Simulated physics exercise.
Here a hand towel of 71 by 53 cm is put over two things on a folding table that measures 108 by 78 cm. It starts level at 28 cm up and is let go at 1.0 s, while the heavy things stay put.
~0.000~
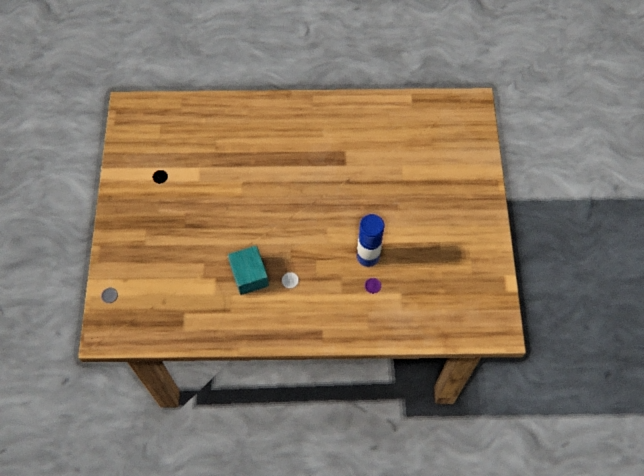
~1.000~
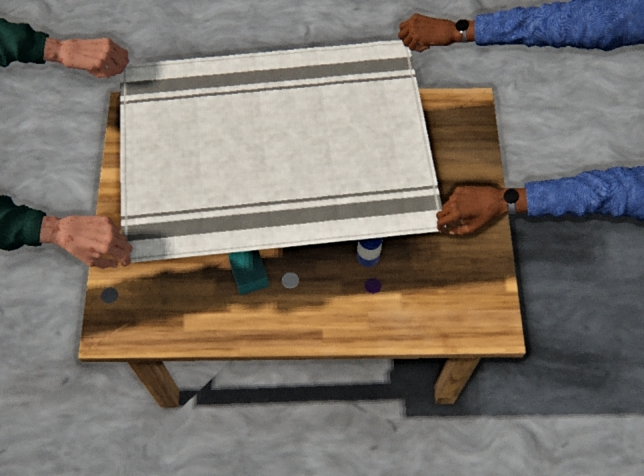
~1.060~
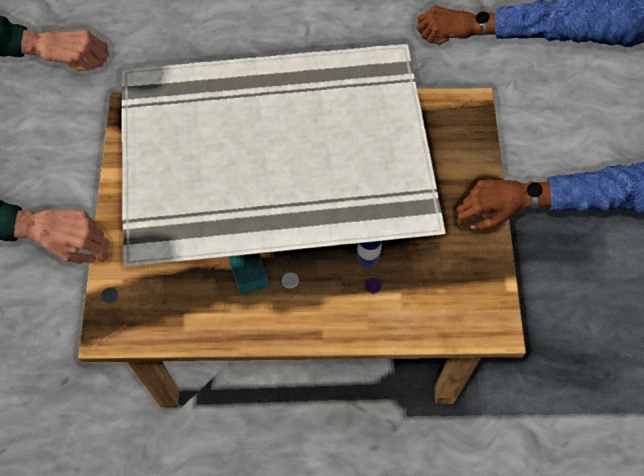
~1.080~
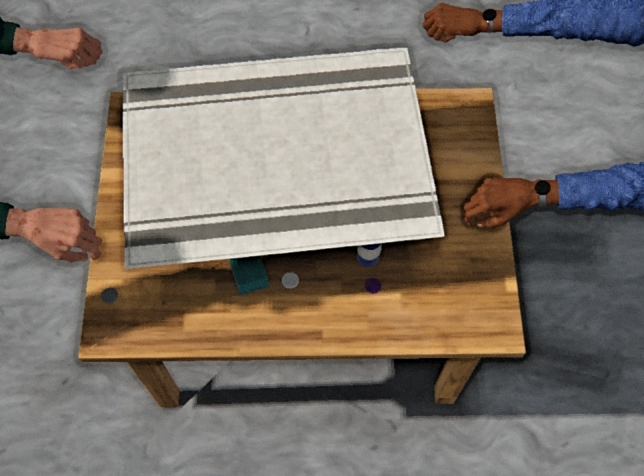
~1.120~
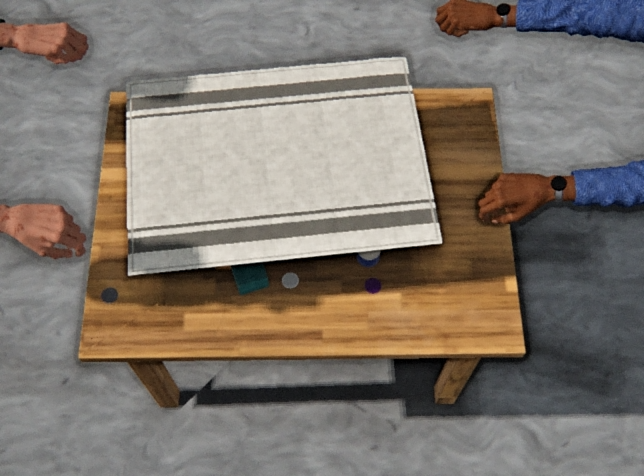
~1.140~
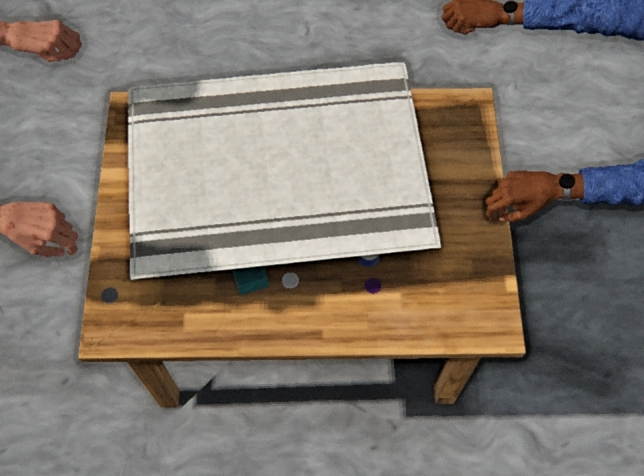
A pale cloth with gray stripes was held stretched by two people above a wooden table with a bottle, a teal block and small discs, then they let go and it sank slightly, staying spread flat.
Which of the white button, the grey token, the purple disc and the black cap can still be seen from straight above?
In order: The white button gets covered; the grey token remains in the open; the purple disc stays uncovered; the black cap ends under the cloth.
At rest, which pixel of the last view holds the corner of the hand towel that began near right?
It ends up approximately at (390, 255).
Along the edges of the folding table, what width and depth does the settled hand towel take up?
Width about 72 centimetres, depth about 58 centimetres.
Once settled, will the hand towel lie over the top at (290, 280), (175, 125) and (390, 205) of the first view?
Result, same order: Overlaid, visible, overlaid.
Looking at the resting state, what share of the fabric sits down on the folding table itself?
Portion on top, approx.: 60 %.
After 1.3 s, 55 % of it is down, spanning 71 by 58 cm, above black cap, white button.
After 1.5 s, 55 % of it is down, spanning 71 by 57 cm, above black cap, white button.
After 1.7 s, 55 % of it is down, spanning 71 by 57 cm, above black cap, white button.
After 1.9 s, 60 % of it is down, spanning 71 by 57 cm, above black cap, white button.
After 2.7 s, 60 % of it is down, spanning 71 by 57 cm, above black cap, white button.
